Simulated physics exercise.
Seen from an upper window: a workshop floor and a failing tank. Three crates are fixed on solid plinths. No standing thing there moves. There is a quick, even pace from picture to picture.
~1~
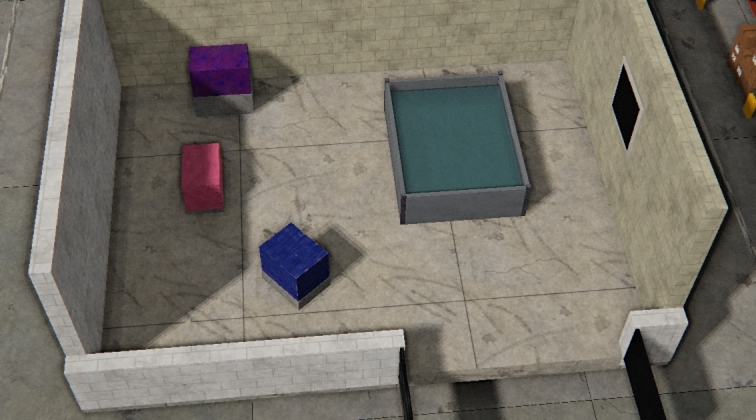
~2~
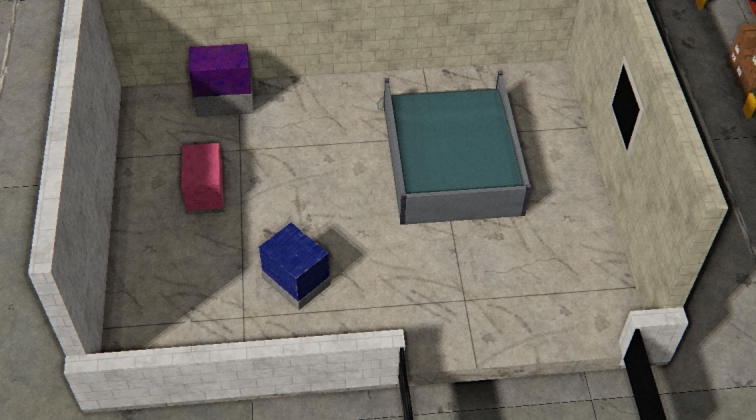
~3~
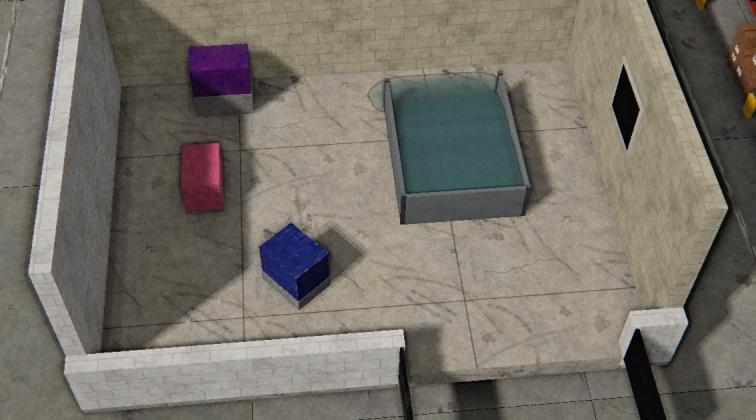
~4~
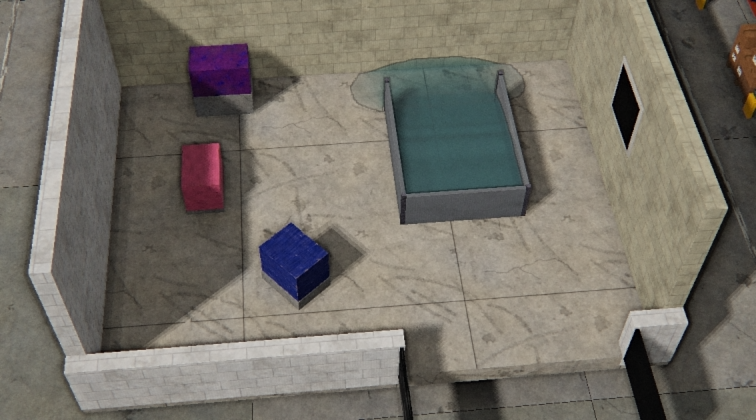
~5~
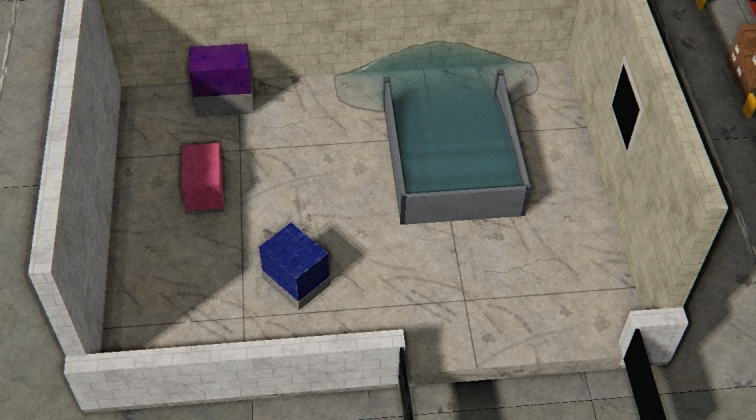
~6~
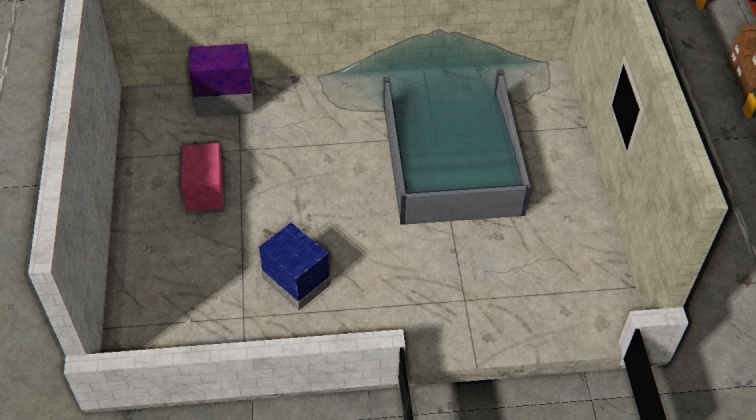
Water pouring from the far side of an open grey tank and spreading against the back wall, three coloured blocks standing still.
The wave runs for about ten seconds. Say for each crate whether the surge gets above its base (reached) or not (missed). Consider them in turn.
Blue crate: Missed; purple crate: Missed; pink crate: Reached.
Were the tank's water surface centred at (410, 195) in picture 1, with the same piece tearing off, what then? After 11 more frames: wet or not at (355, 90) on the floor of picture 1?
Submerged.
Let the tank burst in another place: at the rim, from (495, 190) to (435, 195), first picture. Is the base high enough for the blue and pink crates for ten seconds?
Log: Blue crate stays clear; pink crate stays clear.
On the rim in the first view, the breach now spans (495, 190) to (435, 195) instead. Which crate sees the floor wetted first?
That would be the blue one.
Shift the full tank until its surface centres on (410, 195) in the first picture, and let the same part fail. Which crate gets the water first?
First is the purple crate.
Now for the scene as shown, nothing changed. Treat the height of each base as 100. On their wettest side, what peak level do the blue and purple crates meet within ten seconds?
Some 60 and 70 % respectively.
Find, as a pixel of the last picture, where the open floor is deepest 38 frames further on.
Somewhere near (114, 381), I think.
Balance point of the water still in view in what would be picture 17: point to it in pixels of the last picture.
About (441, 118) in the last view.
A moment on, water covers 15 % of the floor; the blue crate not reached, the purple crate water round its plinth, the pink crate not reached.
Next, water covers 25 % of the floor; the blue crate not reached, the purple crate water round its plinth, the pink crate water round its plinth.
Then, water covers 55 % of the floor; the blue crate water round its plinth, the purple crate water round its plinth, the pink crate water round its plinth.
Later, water covers 80 % of the floor; the blue crate water round its plinth, the purple crate water round its plinth, the pink crate water round its plinth.
In the end, water covers 95 % of the floor; the blue crate stayed above the water, the purple crate stayed above the water, the pink crate was topped.
